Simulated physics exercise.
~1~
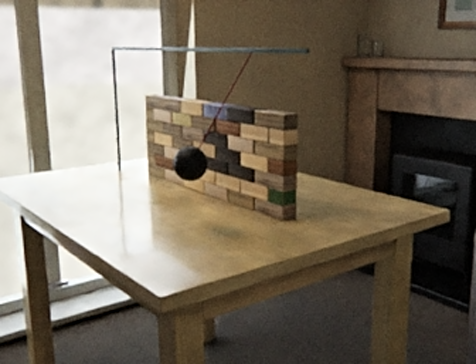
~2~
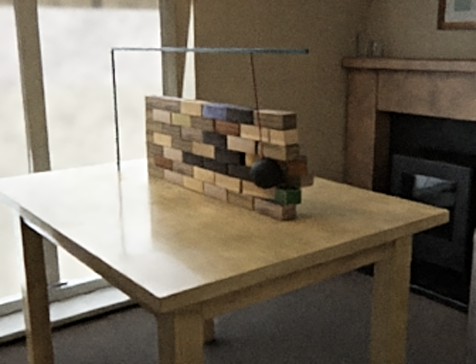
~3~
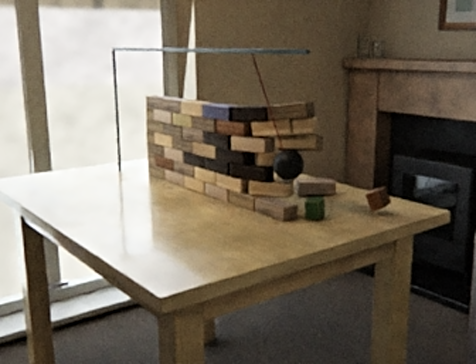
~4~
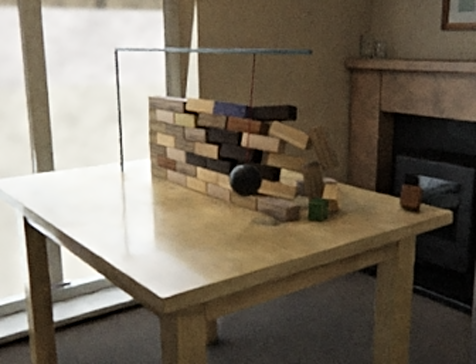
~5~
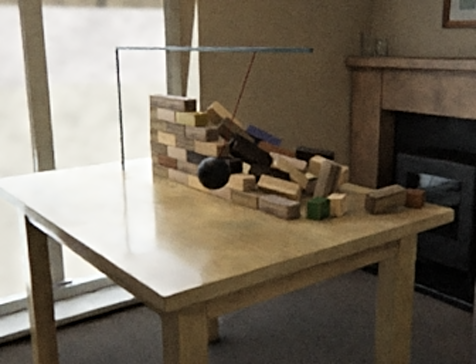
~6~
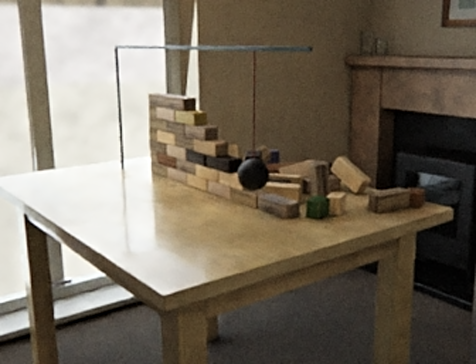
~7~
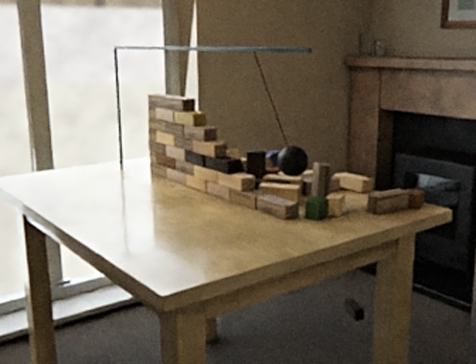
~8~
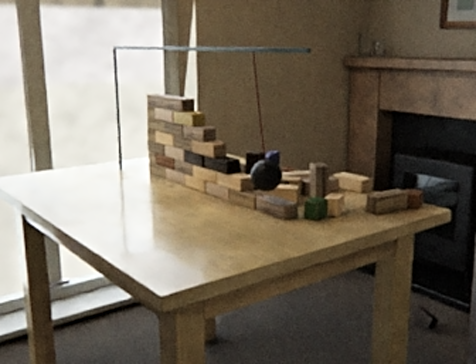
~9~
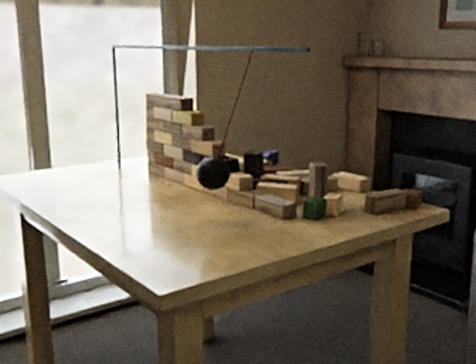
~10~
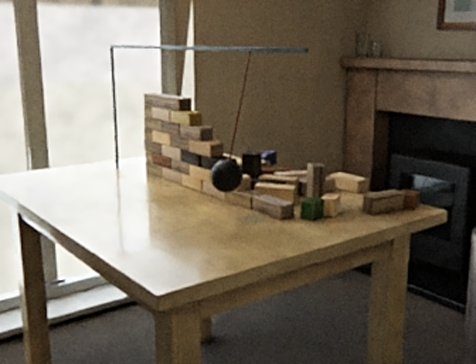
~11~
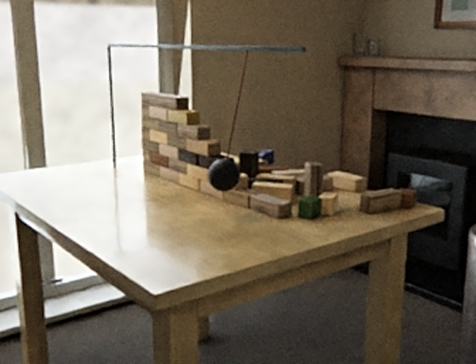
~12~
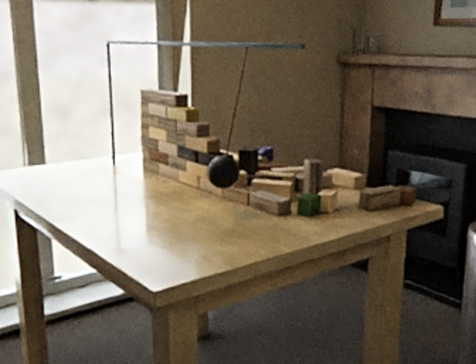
A dark ball hanging from a beam swings right along a wall of wooden blocks on a table, knocking the green block and others from the right end, then swings back as more collapse, leaving a stepped left section standing beside scattered blocks while it still hangs in front.
